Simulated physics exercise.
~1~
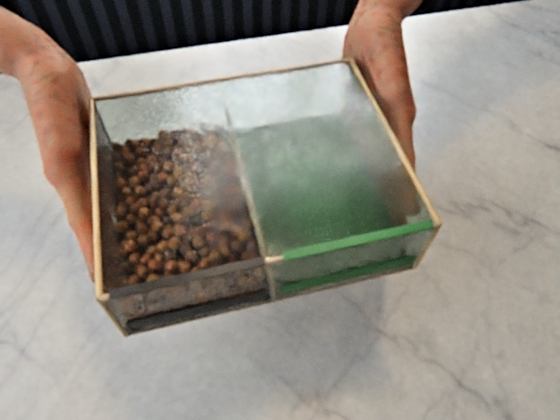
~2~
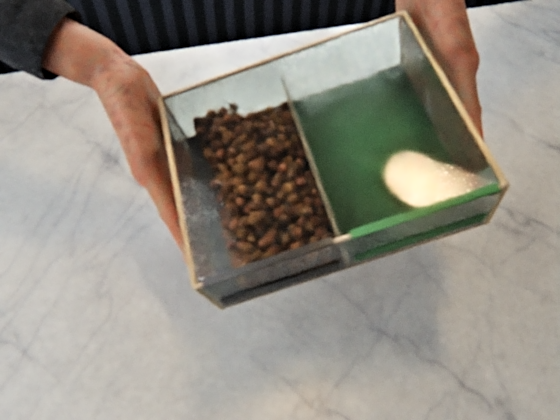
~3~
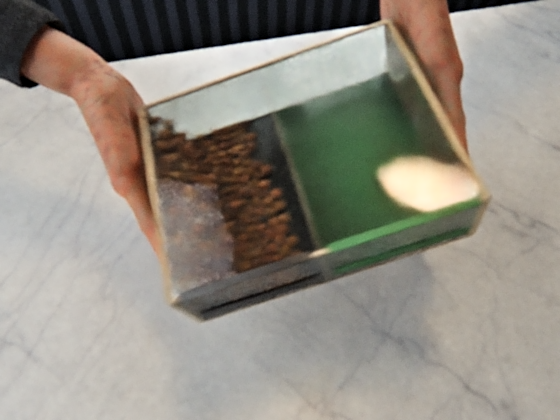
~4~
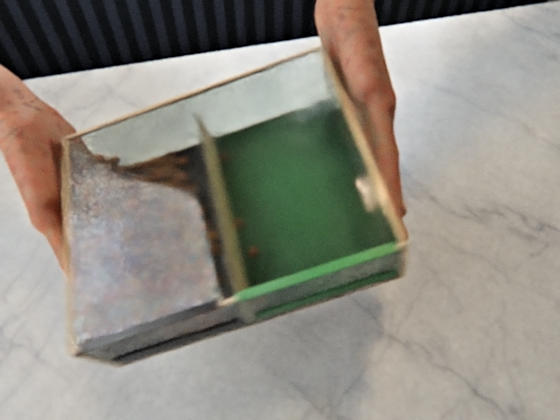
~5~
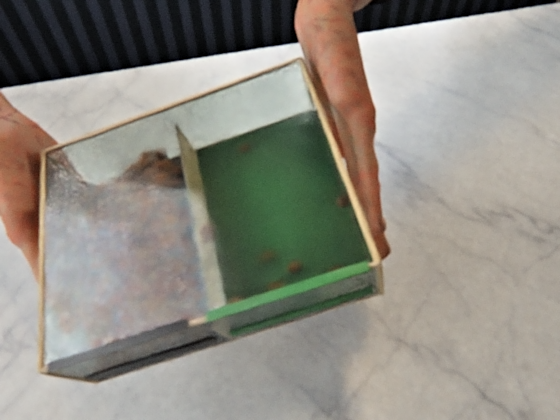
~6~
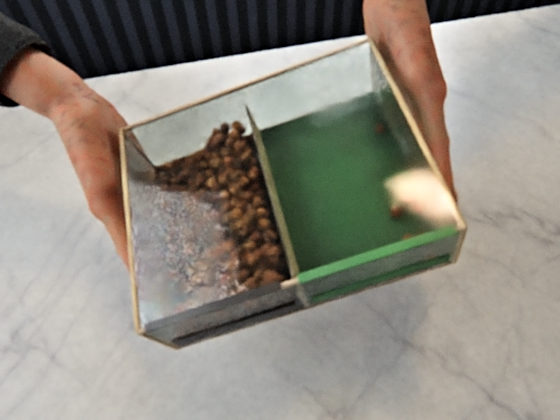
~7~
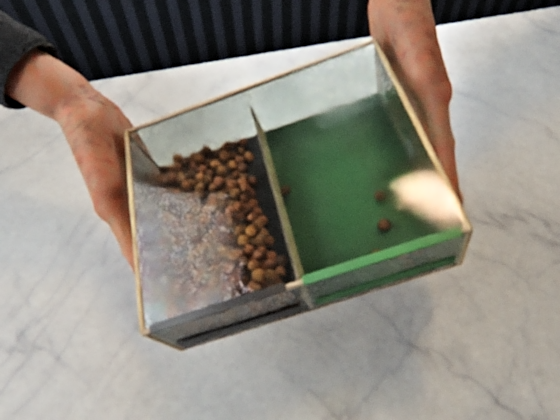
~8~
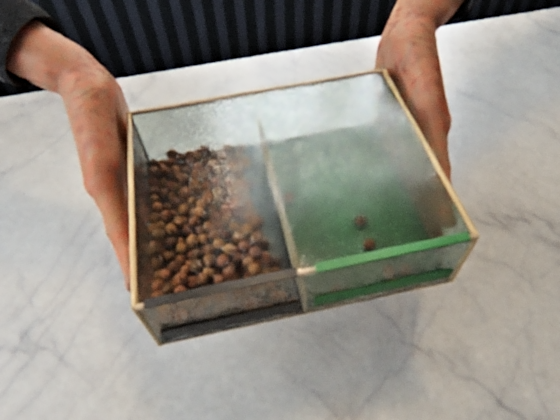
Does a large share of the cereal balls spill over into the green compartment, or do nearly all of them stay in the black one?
Nearly all of the cereal balls stay in the black compartment. Only a couple can be seen on the green side once the box is level again.
